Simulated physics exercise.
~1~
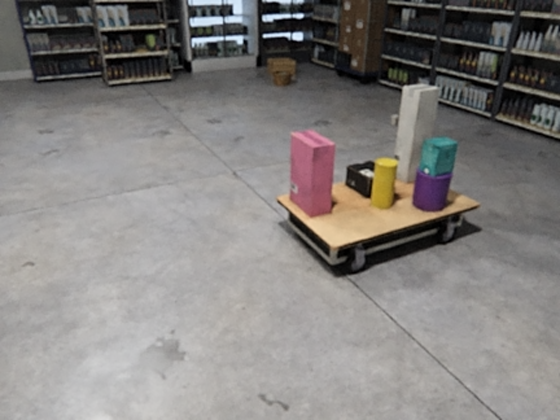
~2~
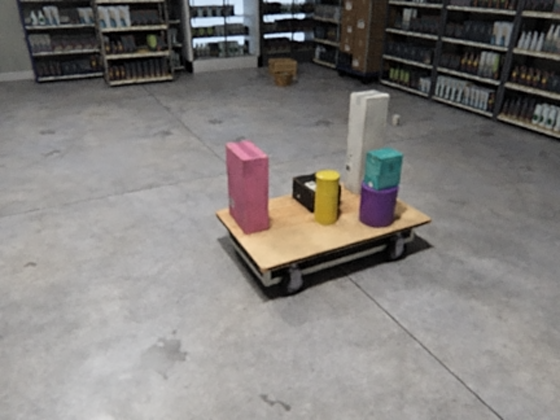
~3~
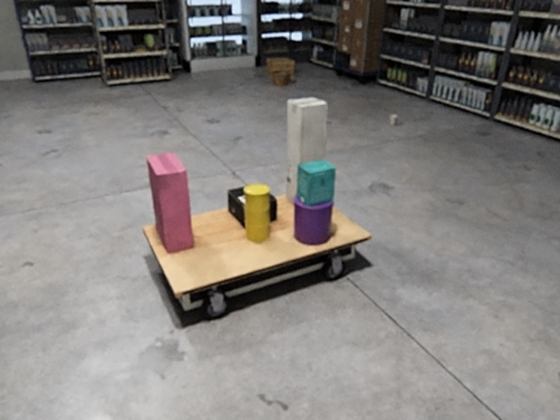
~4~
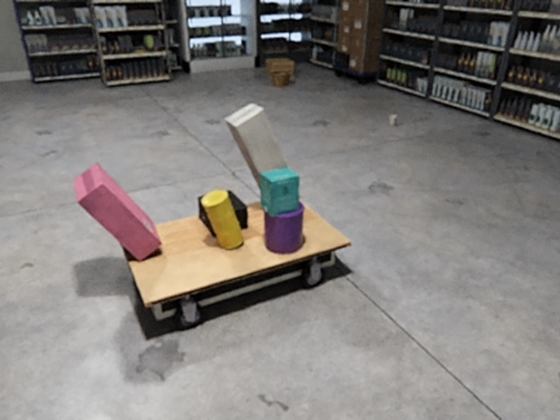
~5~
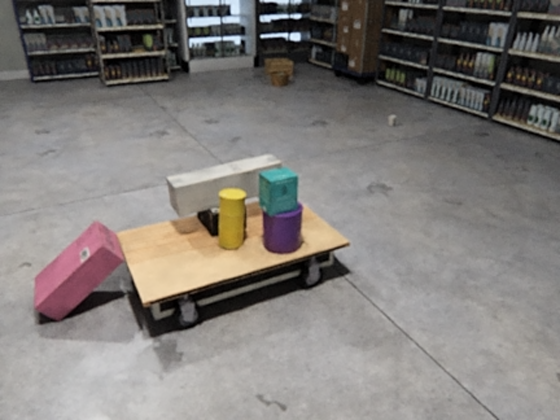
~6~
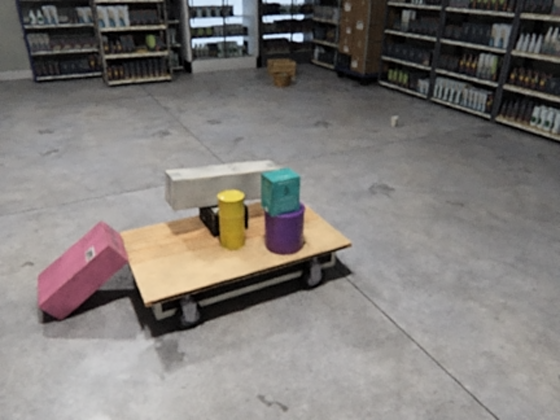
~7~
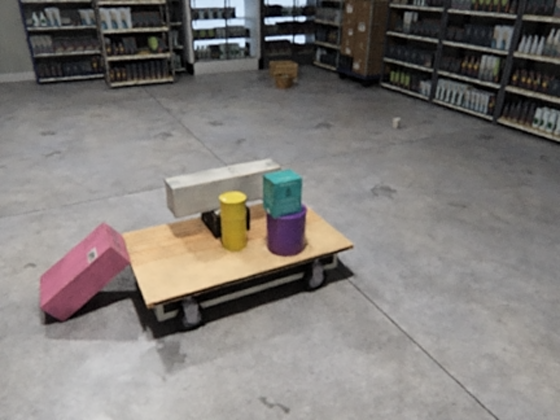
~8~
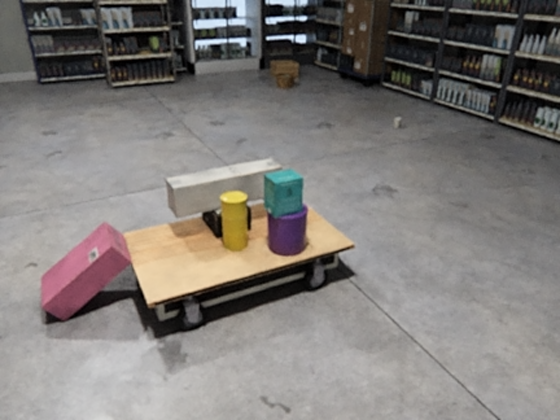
A cart rolls left and stops, the pink box falling off and the white box toppling.
